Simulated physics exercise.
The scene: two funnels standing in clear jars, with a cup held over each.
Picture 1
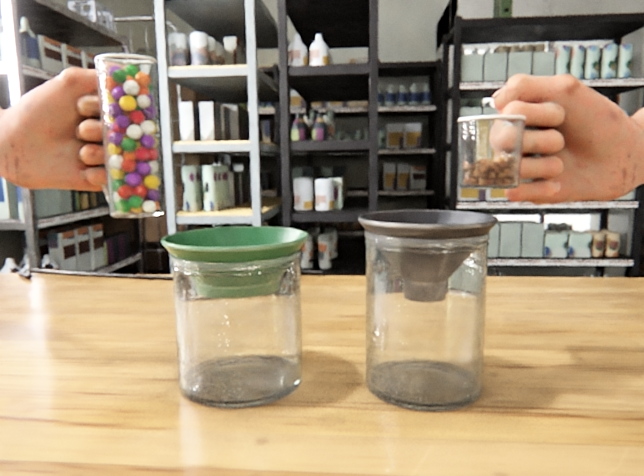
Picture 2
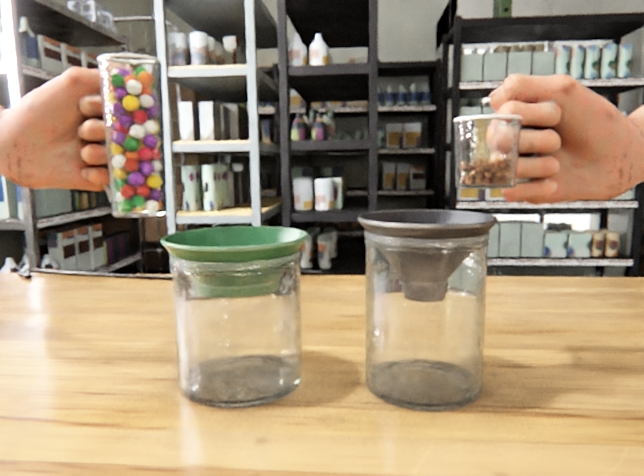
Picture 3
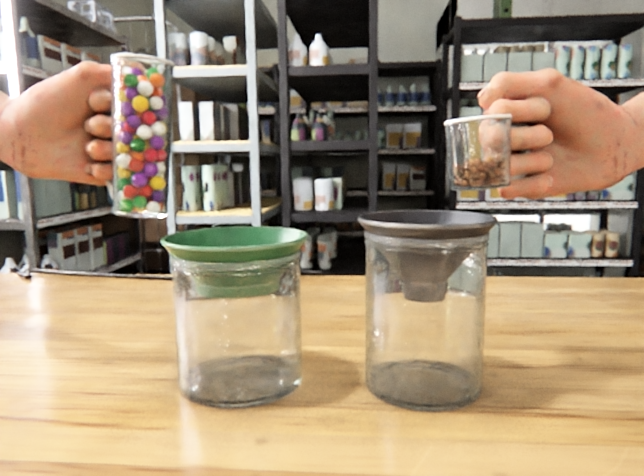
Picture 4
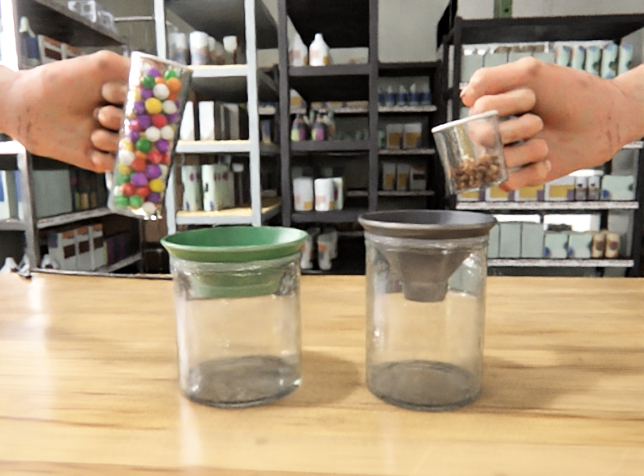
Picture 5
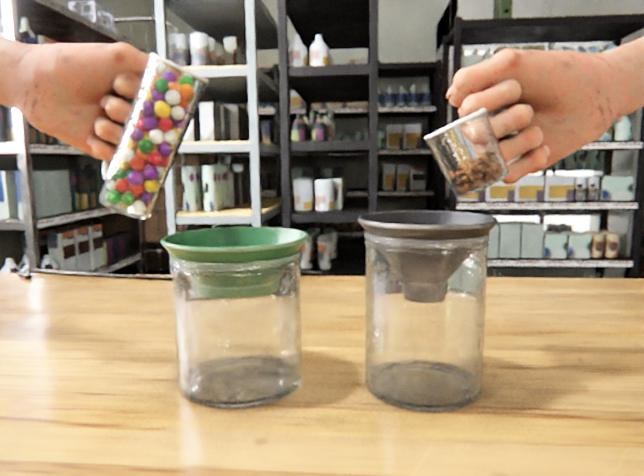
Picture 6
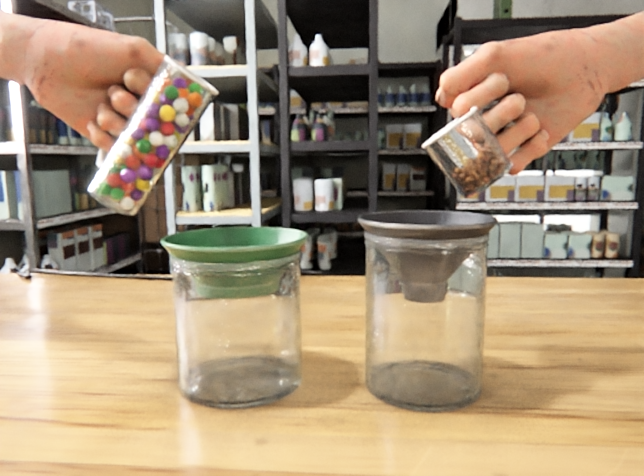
Two hands holding clear cups of colourful gumballs and small brown pieces above funnel-topped glass jars, gradually tilting both cups.
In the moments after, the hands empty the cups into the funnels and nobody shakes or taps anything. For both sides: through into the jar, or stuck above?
On the left it passes it all, on the right it passes it all.
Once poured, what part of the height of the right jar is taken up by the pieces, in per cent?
Near 5 %.
Then, 0.38 s later than the last frame, left, every one still in the cup; right, every one still in the cup.
Then, 0.79 s later than the last frame, left, almost all still in the cup, just a few in or over the funnel; right, every one still in the cup.
Then, 1.27 s later than the last frame, left, roughly a quarter still in the cup, roughly a quarter in or over the funnel, roughly half down in the jar; right, roughly a quarter in or over the funnel, the larger part down in the jar.
When it is over, left, every one down in the jar; right, every one down in the jar.
